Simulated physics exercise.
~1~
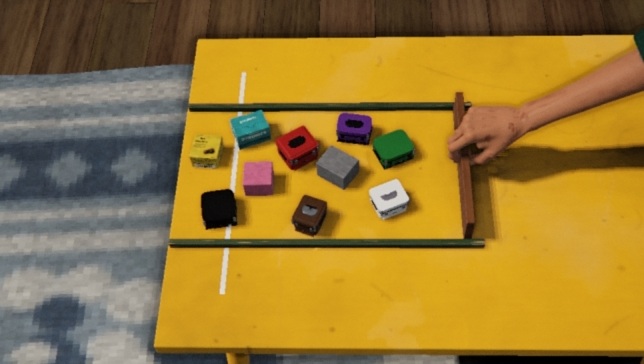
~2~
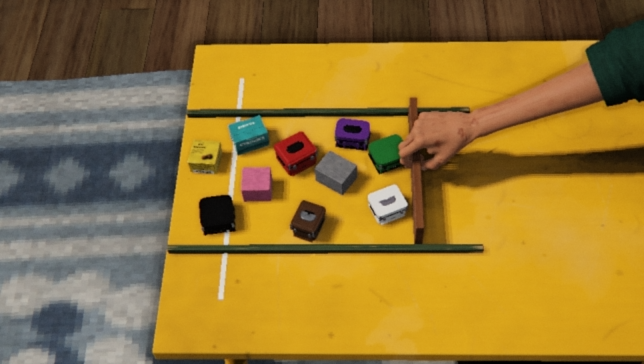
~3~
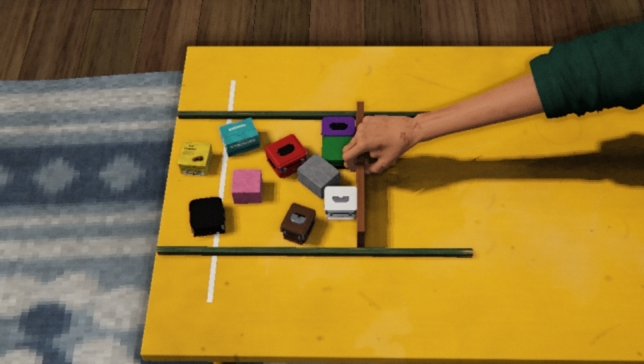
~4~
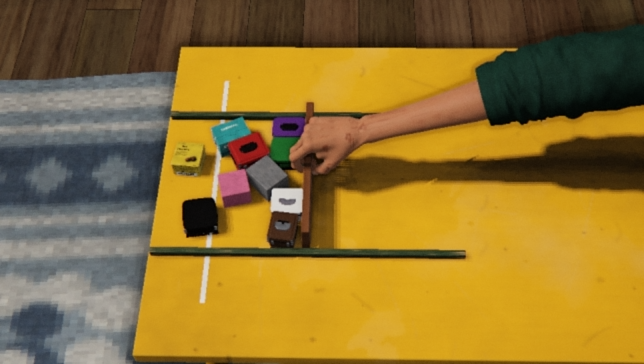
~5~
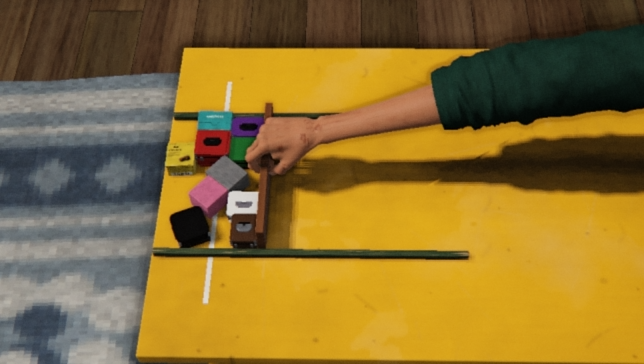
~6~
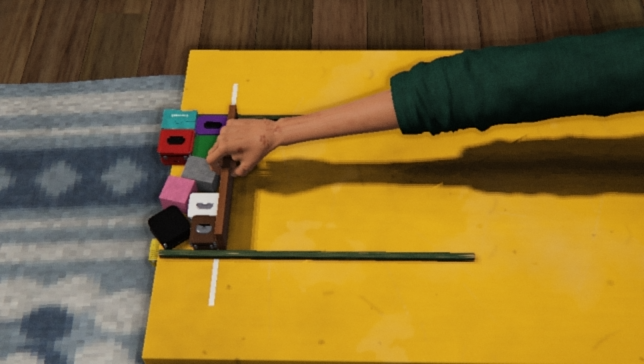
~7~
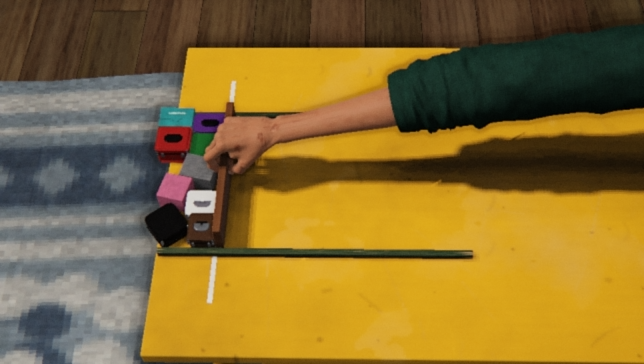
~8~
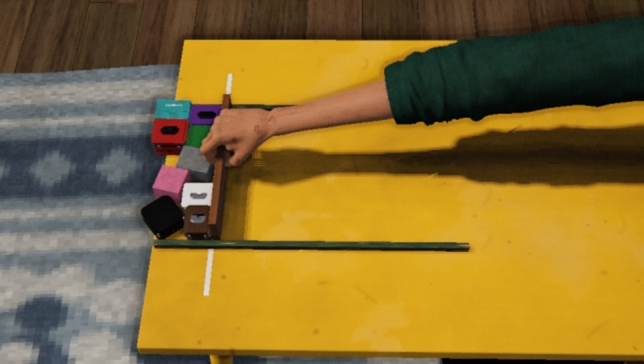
On a bright yellow tabletop above a blue and white rug and wooden floor, seen from above by a slightly swaying camera, small colourful boxes lie scattered between two dark green rails. A white tape line crosses near the table's left end, and a hand in a green sleeve holds an upright brown board at the right. The hand pushes the board left, gathering the green, white and purple boxes, then the others, into a packed cluster. As the board nears the tape, the yellow box drops off the left edge. The board stops at the tape, leaving the remaining boxes crowded at the rim, some jutting over it.
